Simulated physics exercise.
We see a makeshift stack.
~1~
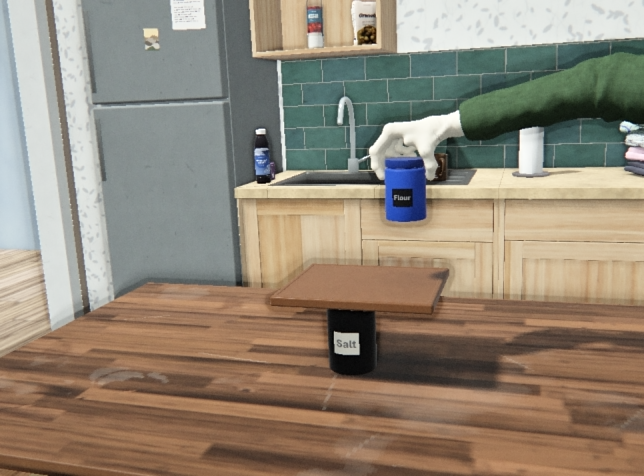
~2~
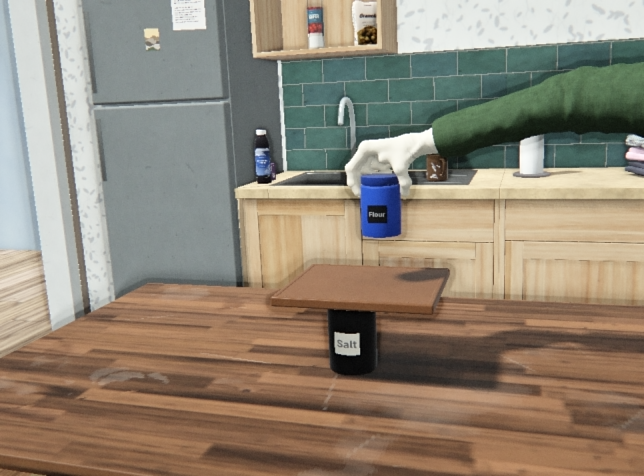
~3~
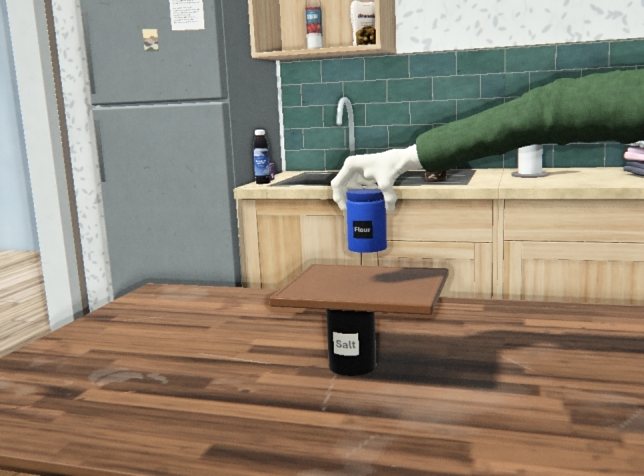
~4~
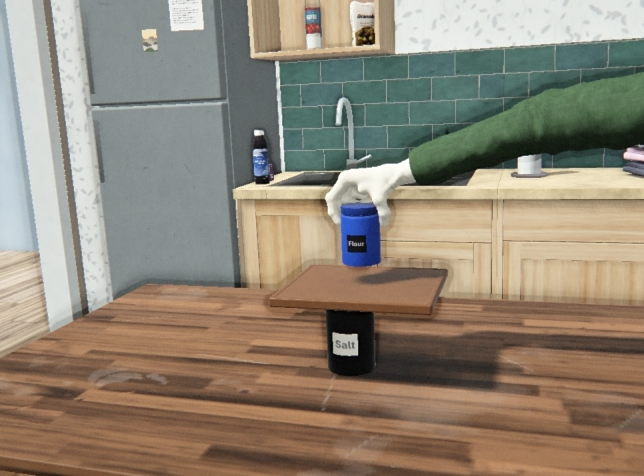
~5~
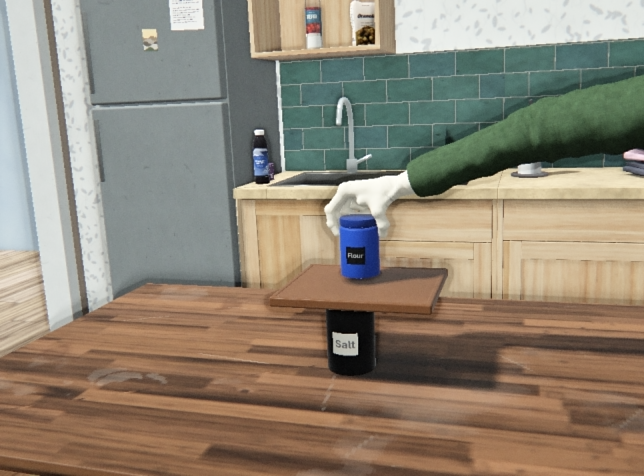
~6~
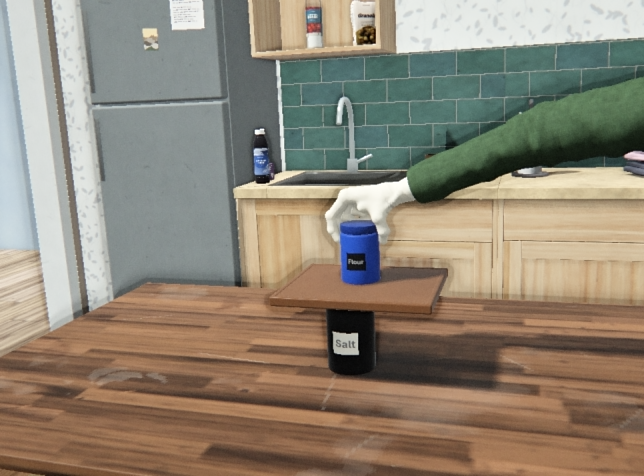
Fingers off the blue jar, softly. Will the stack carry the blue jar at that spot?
The stack holds.
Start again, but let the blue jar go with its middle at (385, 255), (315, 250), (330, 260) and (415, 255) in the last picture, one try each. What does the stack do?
First try: It gives way; second try: It stays up; third try: It holds; fourth try: It gives way.
Then, 0.30 s past the last view, nothing moves.
Then, 0.70 s past the last view, blue jar resting near (360, 252).
Finally, all 3 still in place. Final places as the last picture's camera would see them, blue jar near (360, 252). The stack stays up.
